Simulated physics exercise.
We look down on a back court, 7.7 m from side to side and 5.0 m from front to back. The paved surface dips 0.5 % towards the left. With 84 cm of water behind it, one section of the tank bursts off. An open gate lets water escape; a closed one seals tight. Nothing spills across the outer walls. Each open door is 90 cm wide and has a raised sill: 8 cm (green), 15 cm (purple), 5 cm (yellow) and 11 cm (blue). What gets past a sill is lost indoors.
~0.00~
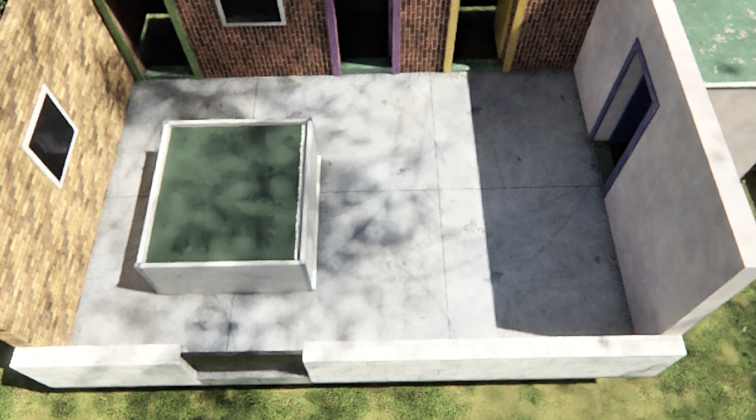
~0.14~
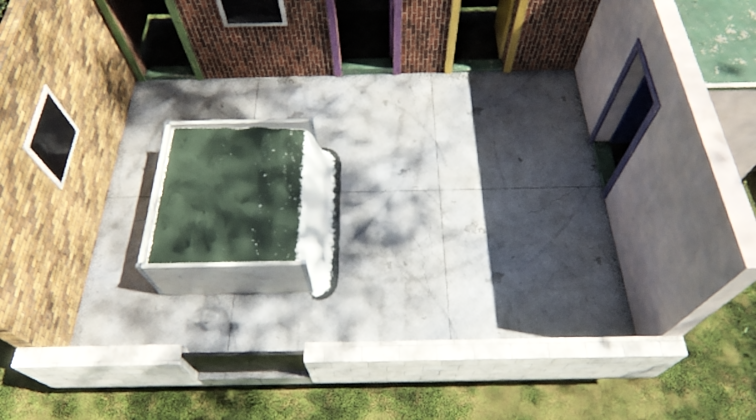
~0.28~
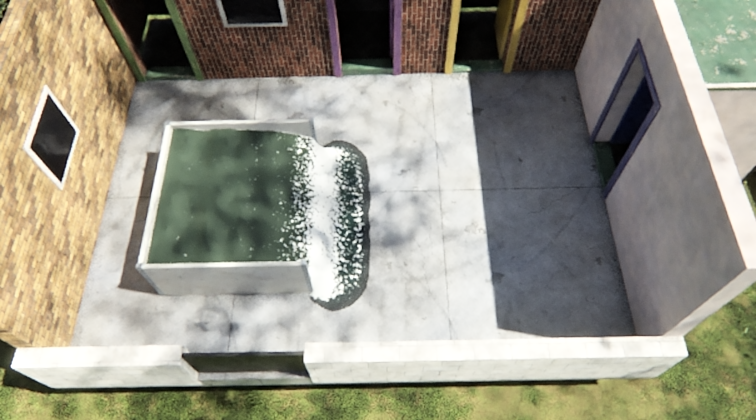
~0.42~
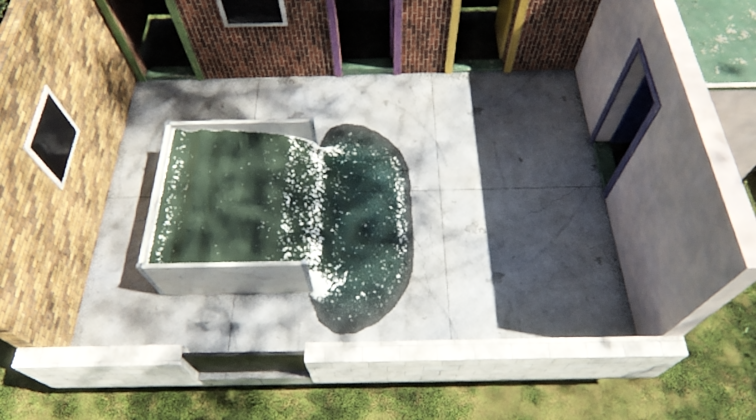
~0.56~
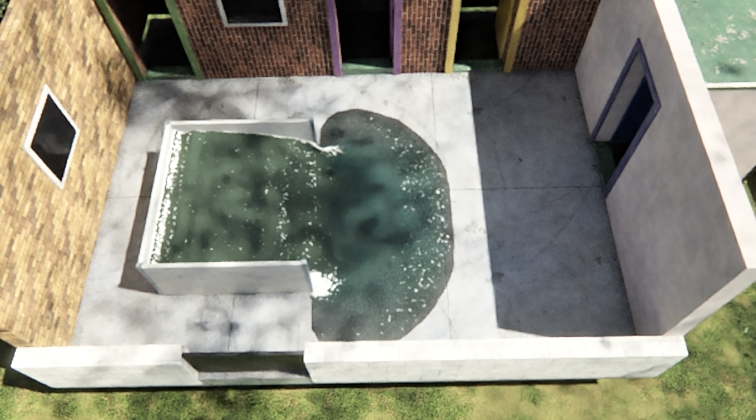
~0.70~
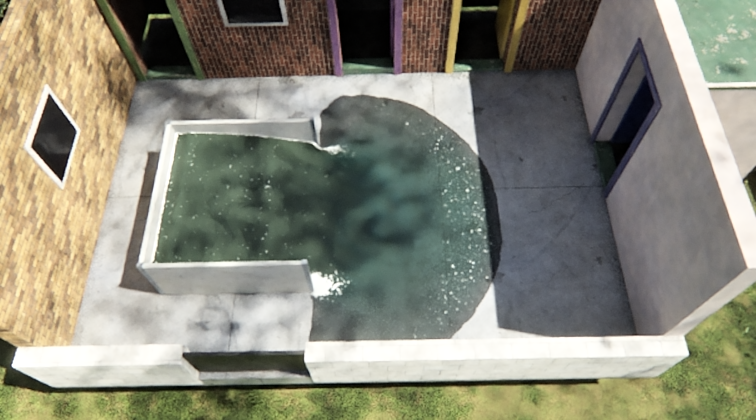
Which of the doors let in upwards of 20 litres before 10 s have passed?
Door by door: At the green door it passes the limit; at the purple door it keeps below the limit; at the yellow door it goes over the limit; at the blue door it exceeds the limit.
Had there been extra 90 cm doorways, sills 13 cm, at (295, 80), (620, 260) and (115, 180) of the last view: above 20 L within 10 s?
In that order: Under, over, not over.
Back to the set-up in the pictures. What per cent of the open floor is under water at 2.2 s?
Some 60 per cent of it.
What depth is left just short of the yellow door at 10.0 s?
Roughly 6.5 cm deep.
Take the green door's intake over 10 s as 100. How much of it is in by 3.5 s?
About 0 per cent.
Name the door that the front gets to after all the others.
It is the green one.
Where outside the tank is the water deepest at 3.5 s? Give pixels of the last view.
Around (546, 162).
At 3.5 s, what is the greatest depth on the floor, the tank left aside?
About 36 cm.
After 1.4 s water covers 60 % of the floor and is deepest (38 cm) near (606, 221); green door not reached, purple door 2 cm at the sill, 0 L in, yellow door 3 cm at the sill, 0 L in, blue door 19 cm at the sill, 14 L in.
After 2.2 s water covers 60 % of the floor and is deepest (53 cm) near (616, 326); green door not reached, purple door 3 cm at the sill, 0 L in, yellow door 12 cm at the sill, 10 L in, blue door 35 cm at the sill, 128 L in.
After 3.5 s water covers 65 % of the floor and is deepest (36 cm) near (546, 162); green door not reached, purple door 3 cm at the sill, 0 L in, yellow door 17 cm at the sill, 46 L in, blue door 27 cm at the sill, 274 L in.
After 6.0 s water covers 80 % of the floor and is deepest (18 cm) near (574, 82); green door not reached, purple door 13 cm at the sill, 0 L in, yellow door 15 cm at the sill, 184 L in, blue door 12 cm at the sill, 368 L in.
After 10.0 s water covers 100 % of the floor and is deepest (19 cm) near (122, 362); green door 15 cm at the sill, 50 L in, purple door 7 cm at the sill, 0 L in, yellow door 6 cm at the sill, 267 L in, blue door 6 cm at the sill, 370 L in.
